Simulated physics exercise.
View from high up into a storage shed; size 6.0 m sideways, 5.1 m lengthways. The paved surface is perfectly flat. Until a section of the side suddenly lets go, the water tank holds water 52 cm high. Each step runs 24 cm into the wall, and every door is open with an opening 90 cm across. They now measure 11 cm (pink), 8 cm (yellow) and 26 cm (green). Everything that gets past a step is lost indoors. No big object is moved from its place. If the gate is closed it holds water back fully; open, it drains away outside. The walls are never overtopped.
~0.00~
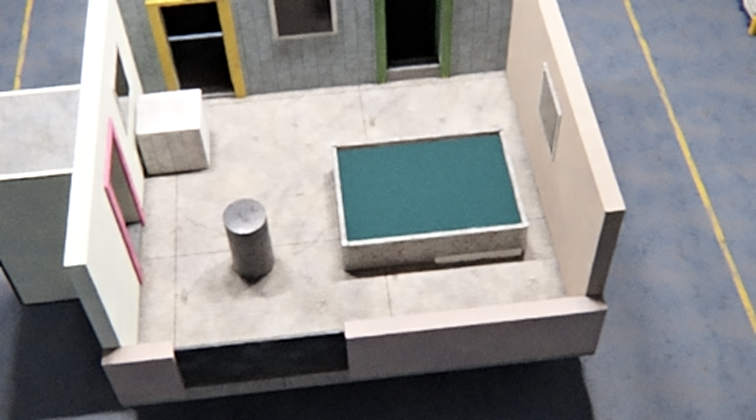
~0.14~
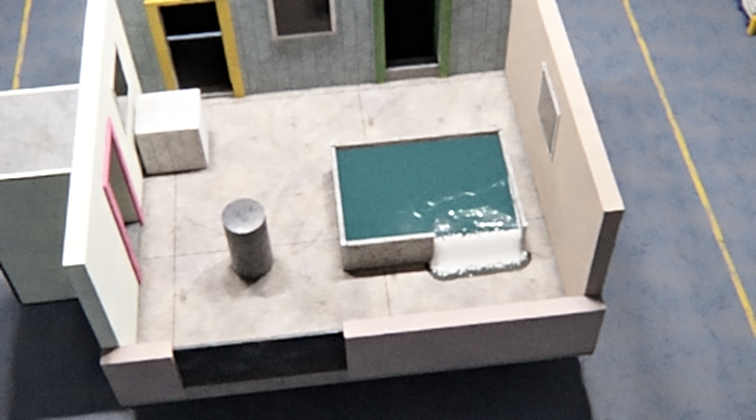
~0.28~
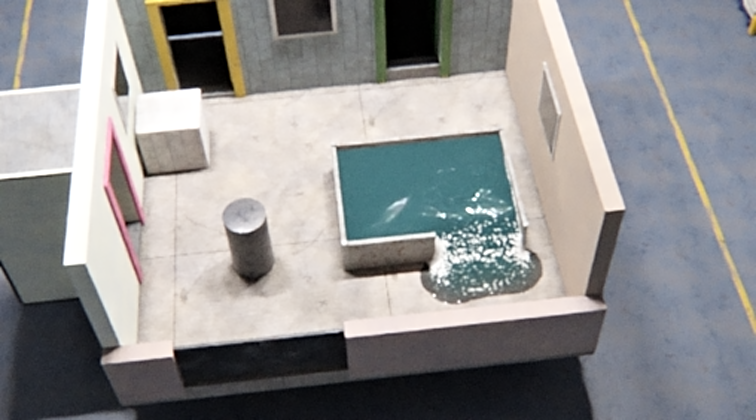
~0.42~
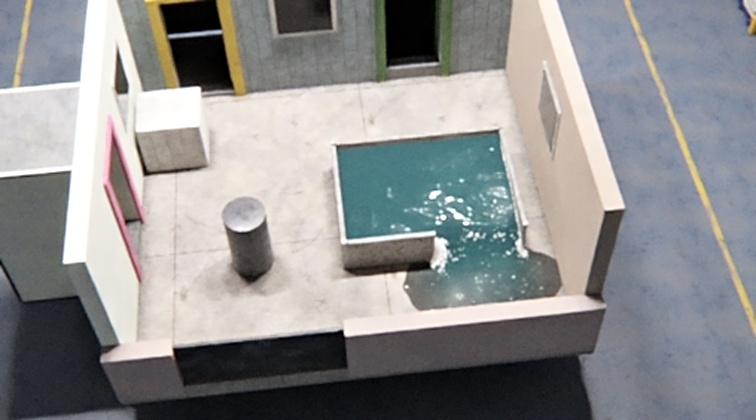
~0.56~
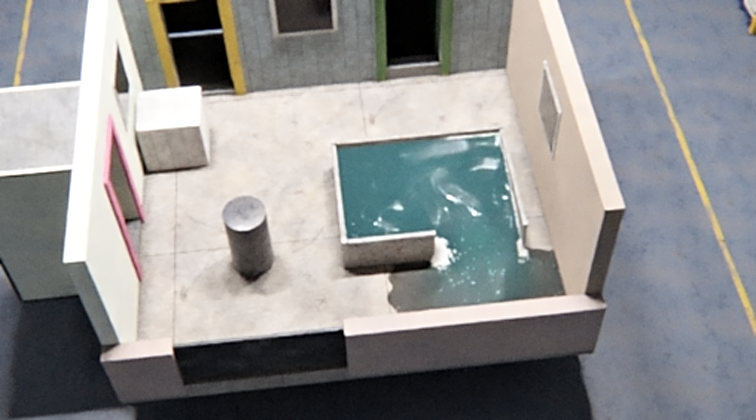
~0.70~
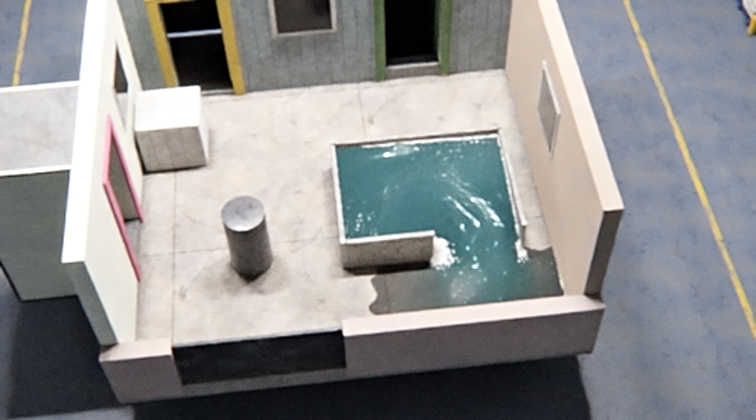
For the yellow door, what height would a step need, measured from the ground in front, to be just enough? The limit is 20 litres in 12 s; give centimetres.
Around 7 cm above the ground in front.
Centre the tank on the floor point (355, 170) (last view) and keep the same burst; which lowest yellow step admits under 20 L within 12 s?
Then close to 10.0 cm.
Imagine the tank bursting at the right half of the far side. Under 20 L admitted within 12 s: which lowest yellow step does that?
Minimum height: Approx. 15 cm.
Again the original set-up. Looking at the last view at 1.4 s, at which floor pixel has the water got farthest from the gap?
Around pixel (309, 356).
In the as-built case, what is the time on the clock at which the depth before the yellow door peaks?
It peaks at about 9.0 s.
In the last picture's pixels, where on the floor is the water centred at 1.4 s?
It lies near (443, 240) in the last picture.
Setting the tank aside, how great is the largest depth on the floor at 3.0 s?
Around 31 centimetres.
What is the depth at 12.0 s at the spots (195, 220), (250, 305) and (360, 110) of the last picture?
That's 9, 8 and 10 cm, in the order given.
After 1.4 s water covers 15 % of the floor, deepest (50 cm) near (571, 328); it has not reached the yellow door.
After 3.0 s water covers 45 % of the floor, deepest (31 cm) near (532, 332); it has not reached the yellow door.
After 12.0 s water covers 100 % of the floor, deepest (14 cm) near (511, 144); 9 cm at the yellow door, 11 litres in over its 8 cm step.
At the yellow door as built, the water arrived by 5.8 s and peaked near 12 cm at 9.2 s.
With a step of 5.5 cm, 34 litres would have come in within the 12 s; with 7.5 cm, 15 litres. So under 20 litres takes about 7 cm.
